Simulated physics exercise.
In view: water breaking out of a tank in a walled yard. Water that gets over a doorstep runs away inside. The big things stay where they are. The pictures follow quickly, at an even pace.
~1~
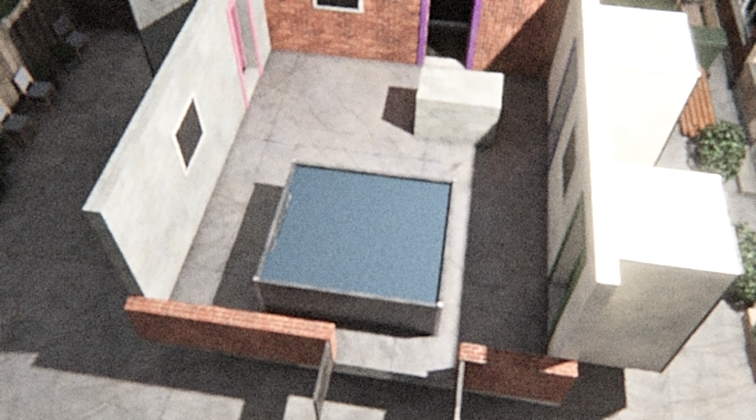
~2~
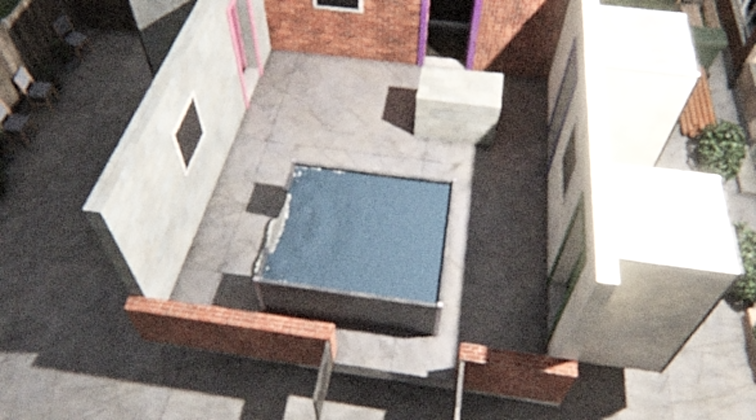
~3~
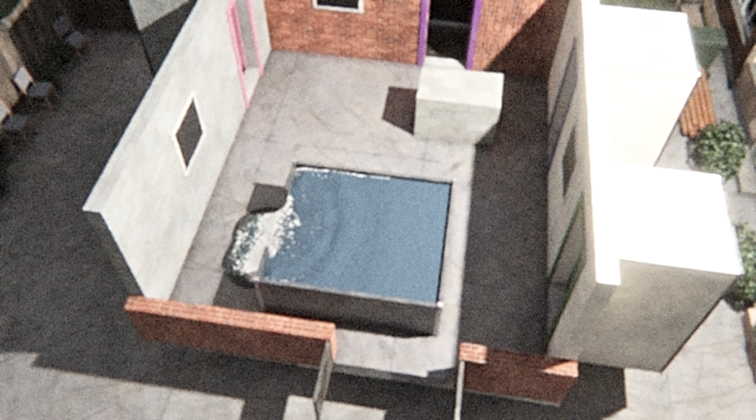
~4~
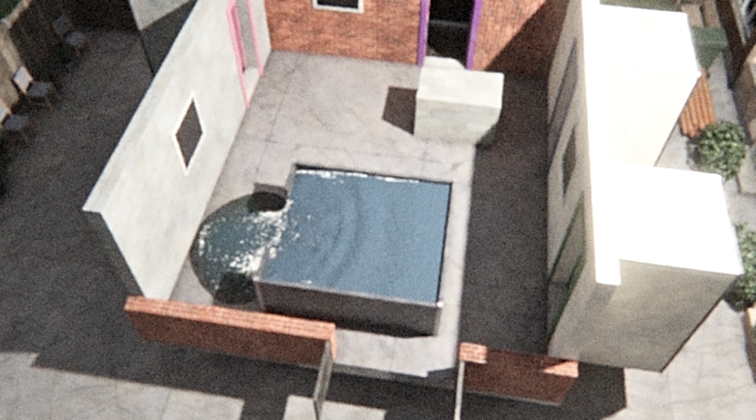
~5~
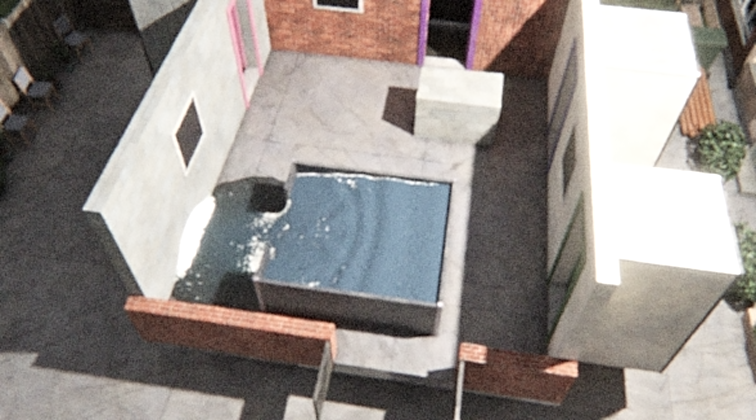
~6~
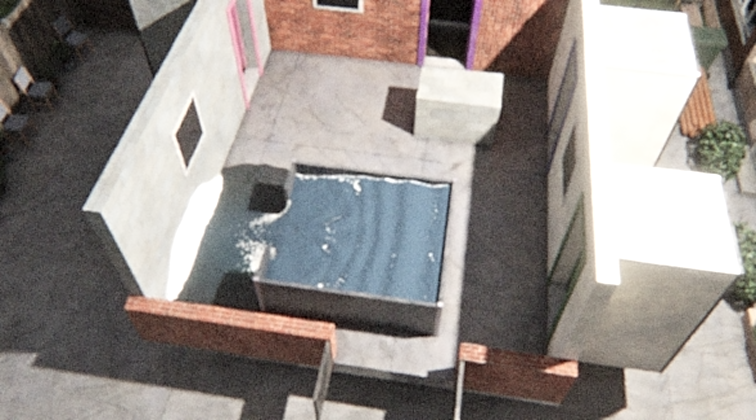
In a walled yard, water breaks out of a tank's left side and spreads to the pale wall.
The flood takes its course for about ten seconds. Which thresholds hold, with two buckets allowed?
One by one: The blue door holds within the limit; the green door holds within the limit; the purple door floods; the pink door holds within the limit.
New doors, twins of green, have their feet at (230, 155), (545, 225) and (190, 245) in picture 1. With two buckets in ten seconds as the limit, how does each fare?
As listed: Keeps below it, takes less, passes that mark.
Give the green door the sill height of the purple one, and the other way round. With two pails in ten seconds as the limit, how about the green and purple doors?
In short: The green one goes over; the purple one takes less.
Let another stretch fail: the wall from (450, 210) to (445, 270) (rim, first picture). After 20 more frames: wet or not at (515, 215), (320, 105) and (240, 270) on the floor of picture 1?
One after the other: Wet, dry, not flooded.
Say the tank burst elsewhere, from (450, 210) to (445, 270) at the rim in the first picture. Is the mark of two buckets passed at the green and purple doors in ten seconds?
The green one lets more in; the purple one passes that mark.
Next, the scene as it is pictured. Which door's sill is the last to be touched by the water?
I say the blue door.
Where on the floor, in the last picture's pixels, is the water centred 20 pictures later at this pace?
Close to (322, 227).
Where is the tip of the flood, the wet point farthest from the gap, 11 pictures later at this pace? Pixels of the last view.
Close to (271, 50).
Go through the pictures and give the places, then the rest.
The open tank at (361, 231) is whole and still, in the first picture.
Water pours out at (282, 237) and has run to a hidden place, in the second picture.
The front is at (230, 270), out from the gap at (283, 239), in the third picture.
The front is at (196, 243), out from the gap at (283, 240), in the fourth picture.
Water pours out at (283, 240) and has run to (174, 288), in the fifth picture.
The front is at a hidden place, out from the gap at (283, 239), in the sixth picture.
A moment on, water covers 15 % of the floor; the blue door not reached, the green door not reached, the purple door not reached, the pink door not reached.
Next, water covers 35 % of the floor; the blue door not reached, the green door not reached, the purple door not reached, the pink door wet at the sill, nothing in.
Then, water covers 60 % of the floor; the blue door not reached, the green door wet at the sill, nothing in, the purple door wet at the sill, nothing in, the pink door wet at the sill, nothing in.
Later, water covers 90 % of the floor; the blue door wet at the sill, nothing in, the green door wet at the sill, nothing in, the purple door under two buckets in, the pink door wet at the sill, nothing in.
In the end, water covers 95 % of the floor; the blue door wet at the sill, nothing in, the green door wet at the sill, nothing in, the purple door over two buckets in, the pink door wet at the sill, nothing in.
